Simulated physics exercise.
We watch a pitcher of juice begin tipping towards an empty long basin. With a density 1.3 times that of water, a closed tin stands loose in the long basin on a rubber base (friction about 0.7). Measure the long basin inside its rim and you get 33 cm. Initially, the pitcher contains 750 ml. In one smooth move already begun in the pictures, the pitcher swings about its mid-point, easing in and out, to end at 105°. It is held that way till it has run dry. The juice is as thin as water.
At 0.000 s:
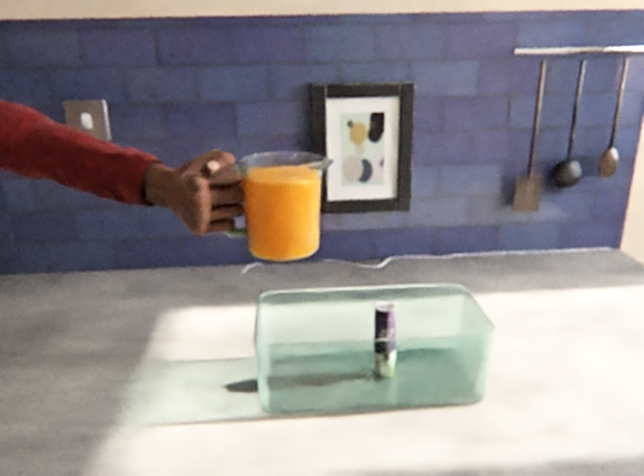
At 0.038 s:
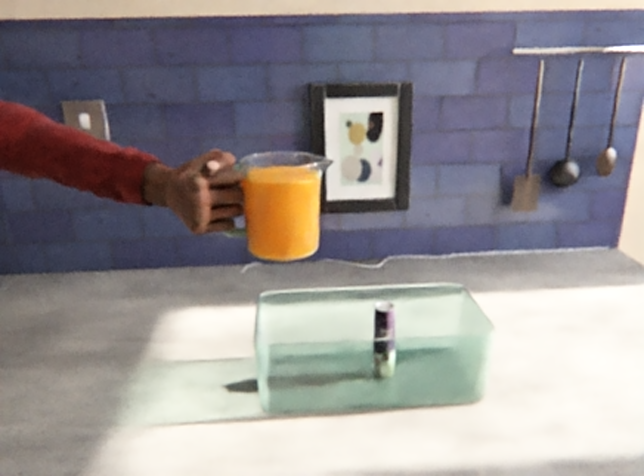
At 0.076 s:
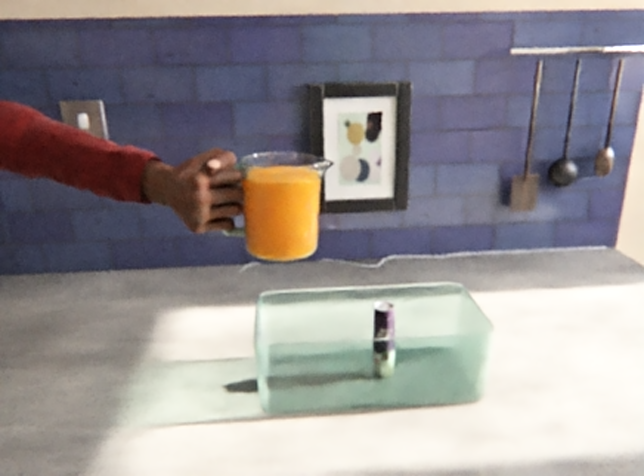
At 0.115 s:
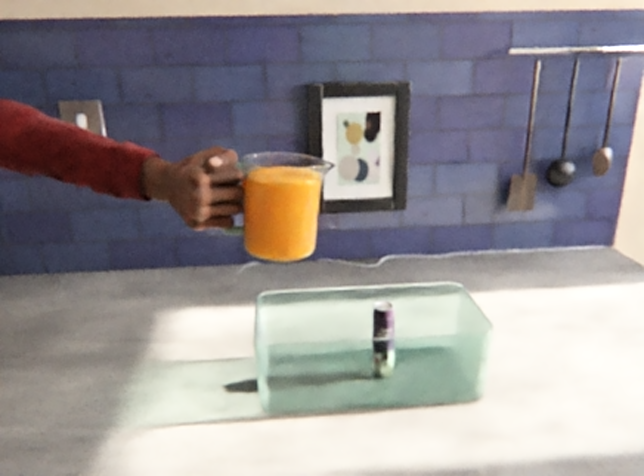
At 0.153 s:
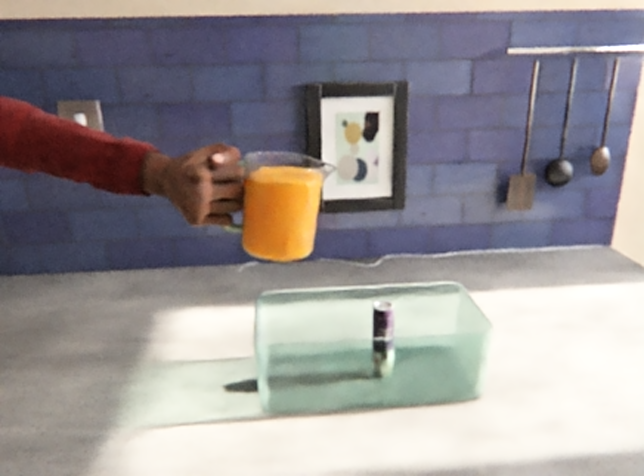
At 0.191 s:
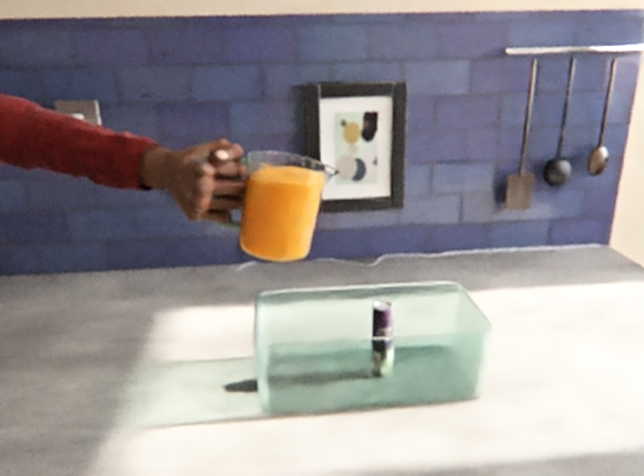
A hand in a red sleeve held a glass pitcher of orange juice above a long clear basin with a small tin standing inside, then slowly tilted the pitcher slightly to the right.
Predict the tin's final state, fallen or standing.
It overturns.
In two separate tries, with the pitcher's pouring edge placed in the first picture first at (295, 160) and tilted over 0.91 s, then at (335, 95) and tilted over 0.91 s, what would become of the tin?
First it stays on its base; then it stays on its base.
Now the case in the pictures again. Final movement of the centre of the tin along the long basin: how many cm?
Net tin displacement: Roughly 7.5 cm.
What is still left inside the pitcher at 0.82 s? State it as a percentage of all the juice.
About 26 % is still there.
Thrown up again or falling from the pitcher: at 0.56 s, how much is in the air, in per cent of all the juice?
Close to 20 in a hundred.
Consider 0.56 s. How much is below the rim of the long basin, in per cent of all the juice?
I reckon close to 2 percent of it.
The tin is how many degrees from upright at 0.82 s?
Tilt: Around 0 degrees.
By 0.56 s the tilt is 71° and 79 per cent is still to pour; the tin stands where it began.
By 0.82 s the tilt is 103° and 27 per cent is still to pour; the tin stands where it began.
By 1.11 s the tilt is 105° and 3 per cent is still to pour; the tin leans 58°.
By 1.41 s the tilt is 105° and 0 per cent is still to pour; the tin lies on its side.
At rest the tin lies on its side.
